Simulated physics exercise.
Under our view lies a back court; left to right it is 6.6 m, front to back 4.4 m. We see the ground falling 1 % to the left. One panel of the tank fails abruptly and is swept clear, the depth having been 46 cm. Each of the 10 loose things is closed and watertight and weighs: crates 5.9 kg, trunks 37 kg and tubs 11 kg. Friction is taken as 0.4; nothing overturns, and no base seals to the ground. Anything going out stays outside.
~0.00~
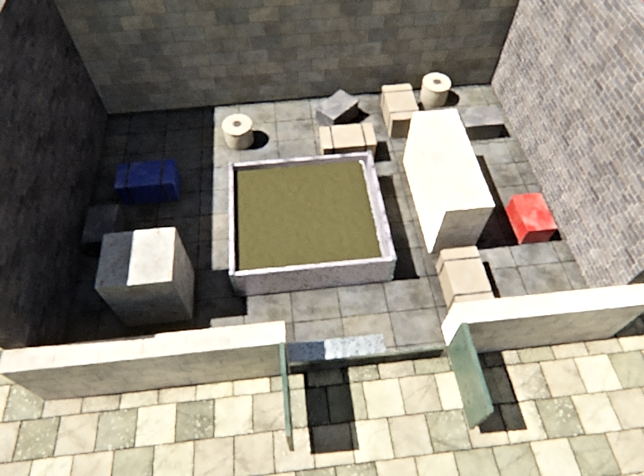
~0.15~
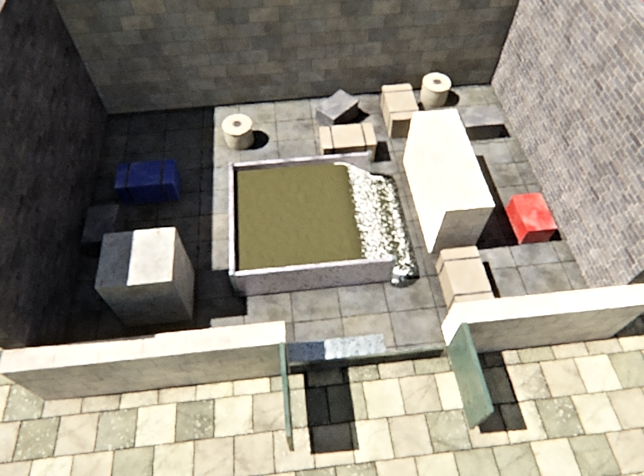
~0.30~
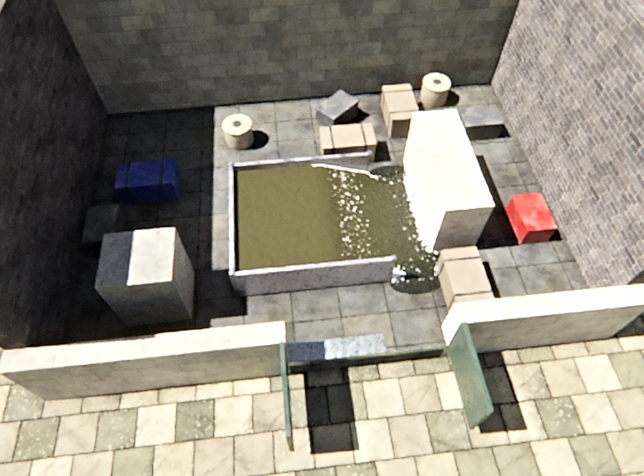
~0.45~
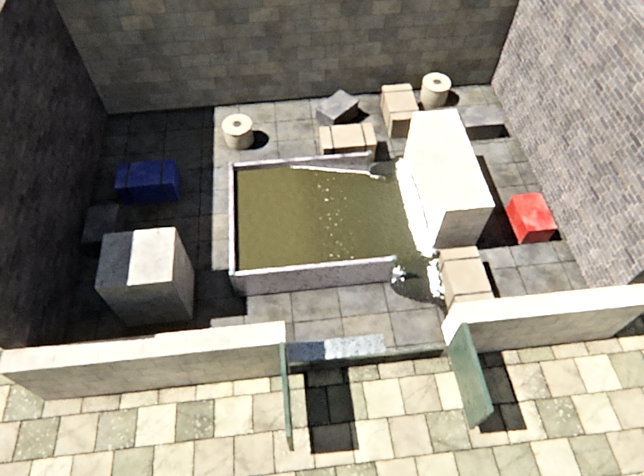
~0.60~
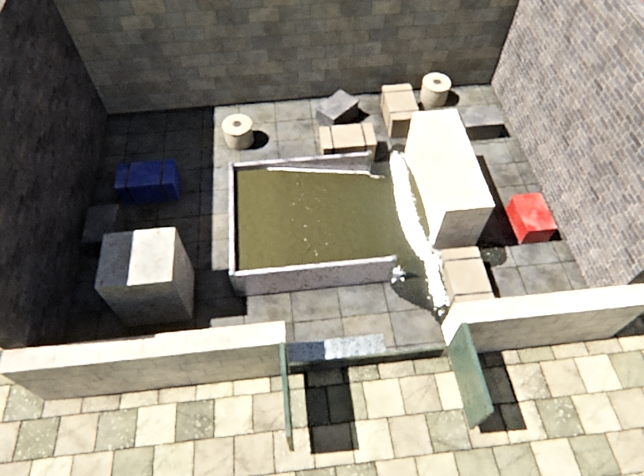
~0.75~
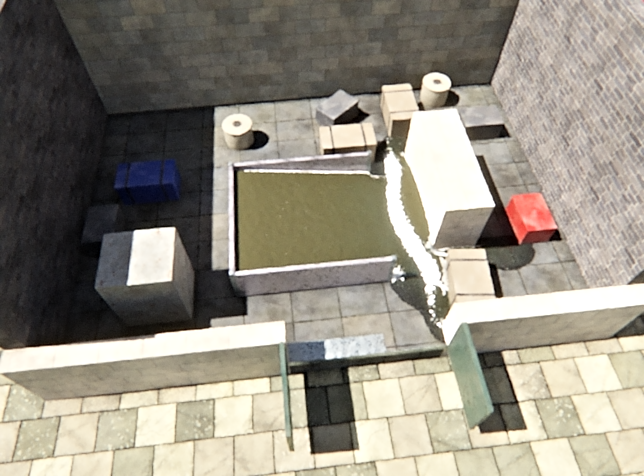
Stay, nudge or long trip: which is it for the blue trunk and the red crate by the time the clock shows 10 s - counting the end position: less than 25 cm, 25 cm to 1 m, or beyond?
Blue trunk - next to no motion; red crate - a long trip.
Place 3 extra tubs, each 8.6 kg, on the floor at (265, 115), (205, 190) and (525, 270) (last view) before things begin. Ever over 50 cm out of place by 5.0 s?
One by one: Beyond the mark, below the mark, beyond the mark.
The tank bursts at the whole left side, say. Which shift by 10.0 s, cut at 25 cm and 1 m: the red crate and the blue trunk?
Red crate: Roughly where it was; blue trunk: Washed well away.
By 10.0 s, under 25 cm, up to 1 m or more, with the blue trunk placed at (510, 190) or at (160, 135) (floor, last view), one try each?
Results, in order: Displaced moderately, then essentially stationary.
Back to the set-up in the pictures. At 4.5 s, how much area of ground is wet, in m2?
Some 20 m2 of it.
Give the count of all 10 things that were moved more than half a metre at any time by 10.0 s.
I get 7.
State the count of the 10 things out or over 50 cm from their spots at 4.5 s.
I get 5.
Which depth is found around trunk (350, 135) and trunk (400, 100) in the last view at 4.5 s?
3 and 10 cm.
After 2.0 s the blue trunk is near (145, 173), 0.0 m from its start, aground; the red crate is near (547, 206), 0.2 m from its start, aground; 0 of 10 are out; 0 afloat.
After 4.5 s the blue trunk is near (145, 173), 0.0 m from its start, aground; the red crate is near (442, 127), 1.9 m from its start, afloat; 0 of 10 are out; 4 afloat.
After 7.0 s the blue trunk is near (145, 173), 0.0 m from its start, aground; the red crate is near (387, 130), 2.4 m from its start, afloat; 0 of 10 are out; 2 afloat.
After 10.0 s the blue trunk is near (145, 173), 0.0 m from its start, aground; the red crate is near (398, 124), 2.4 m from its start, afloat; 0 of 10 are out; 5 afloat.
